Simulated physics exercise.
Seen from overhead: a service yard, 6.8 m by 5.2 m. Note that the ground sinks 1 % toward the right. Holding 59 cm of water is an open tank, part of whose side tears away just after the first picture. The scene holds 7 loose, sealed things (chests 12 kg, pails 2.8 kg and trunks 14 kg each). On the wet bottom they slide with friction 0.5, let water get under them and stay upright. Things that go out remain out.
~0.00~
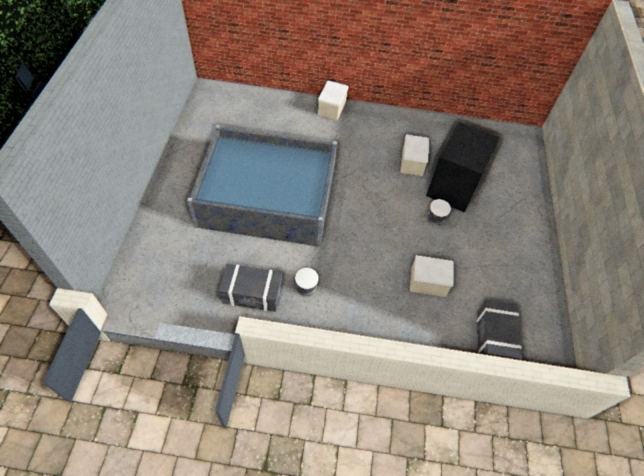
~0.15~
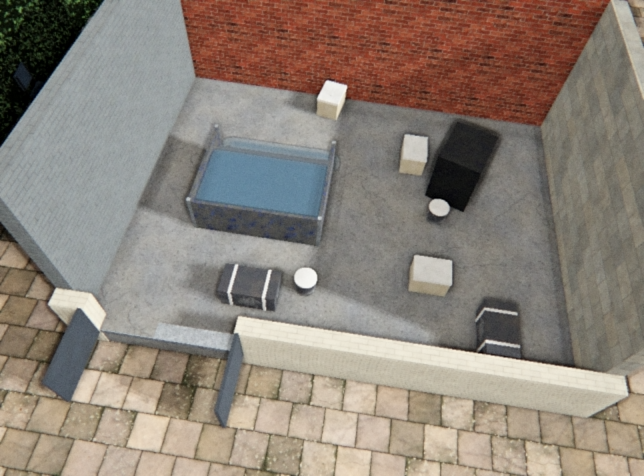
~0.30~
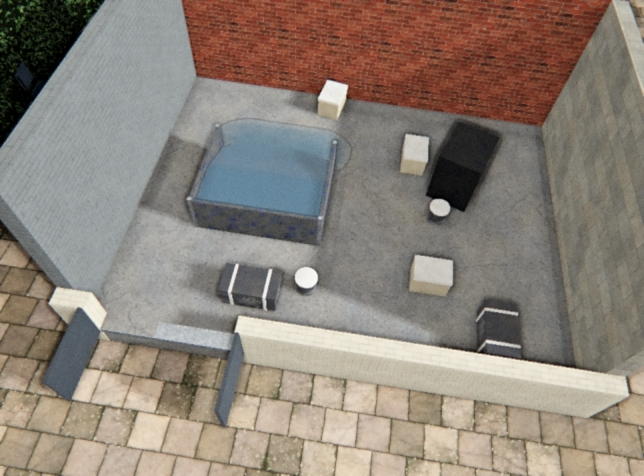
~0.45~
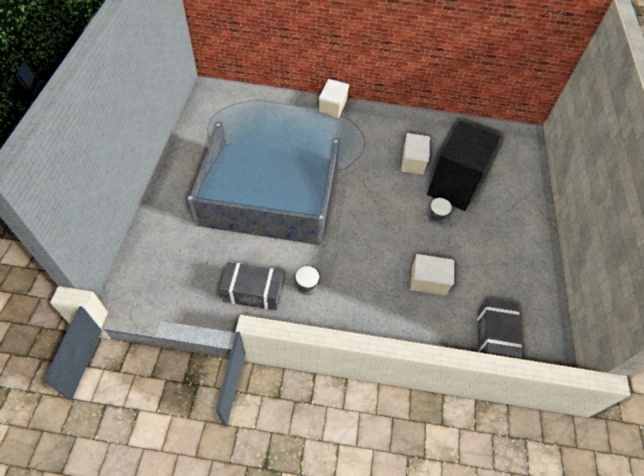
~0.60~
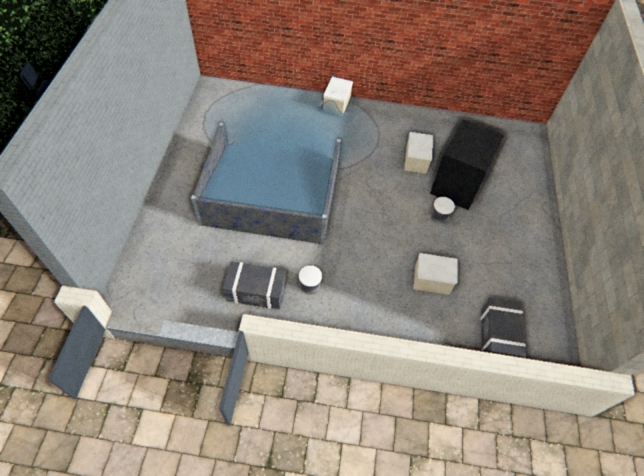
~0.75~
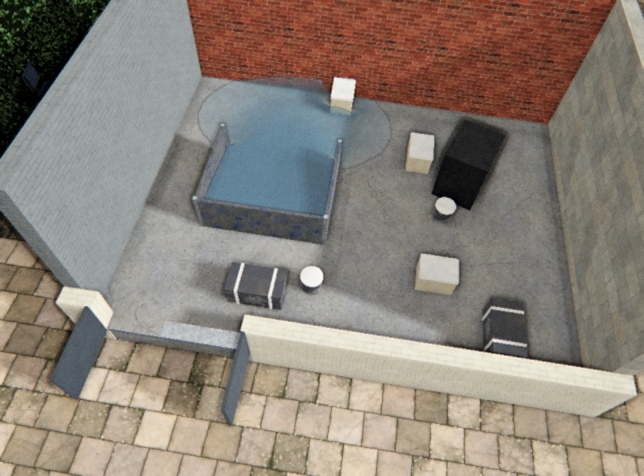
A low tank of water in a walled yard lost its back side, and the water spread out in a rounded sheet toward the brick wall, reaching a pale block that shifted slightly right.
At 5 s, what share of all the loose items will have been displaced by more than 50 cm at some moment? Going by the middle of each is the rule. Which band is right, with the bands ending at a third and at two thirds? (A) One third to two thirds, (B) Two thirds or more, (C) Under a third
Under a third.
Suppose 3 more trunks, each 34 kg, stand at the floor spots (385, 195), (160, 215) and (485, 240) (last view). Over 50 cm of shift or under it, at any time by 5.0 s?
First falls shy, second exceeds it, third falls shy.
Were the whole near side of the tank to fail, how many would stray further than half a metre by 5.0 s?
In that case the number is 4.
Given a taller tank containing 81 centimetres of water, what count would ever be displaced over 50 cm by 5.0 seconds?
Count under that change: 2.
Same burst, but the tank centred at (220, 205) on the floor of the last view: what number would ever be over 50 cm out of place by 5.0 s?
Then 3 of them would.
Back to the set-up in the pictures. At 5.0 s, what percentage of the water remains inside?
Remaining: Approx. 94 per cent.
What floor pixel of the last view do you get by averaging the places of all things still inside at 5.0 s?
That lands at roughly (413, 267).
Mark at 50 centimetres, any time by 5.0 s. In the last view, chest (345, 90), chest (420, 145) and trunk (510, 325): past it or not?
In that order: Past it, past it, under.
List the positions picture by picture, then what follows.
In the first frame, a chest at (333, 93) rests on the ground; a chest at (417, 148), on the bottom; 2.8 m2 under water; 0 of 7 have shifted.
In the second frame, a chest at (332, 92), on the bottom; a chest at (416, 147), on the bottom; water covers 3.8 m2; 0 of 7 have shifted.
In the third frame, a chest at (333, 92) rests on the ground; a chest at (416, 147) rests on the ground; 5.0 m2 under water; 0 of 7 have shifted.
In the fourth frame, a chest at (334, 91) rests on the ground; a chest at (418, 146), on the bottom; 6.4 m2 under water; 0 of 7 have shifted.
In the fifth frame, a chest at (338, 88) rests on the ground, 5 cm from its start; a chest at (421, 145), on the bottom; 7.9 m2 under water; 1 of 7 have shifted.
In the sixth frame, a chest at (343, 88), on the bottom, 11 cm from its start; a chest at (422, 145) rests on the ground; water covers 8.8 m2; 1 of 7 have shifted.
After 1.1 s 0 of 7 are over 50 cm from their spots; 1 afloat.
After 2.2 s 1 of 7 are over 50 cm from their spots; 1 afloat.
After 3.5 s 2 of 7 are over 50 cm from their spots; 1 afloat.
After 5.0 s 2 of 7 are over 50 cm from their spots, and 2 have been at some point; 0 afloat.
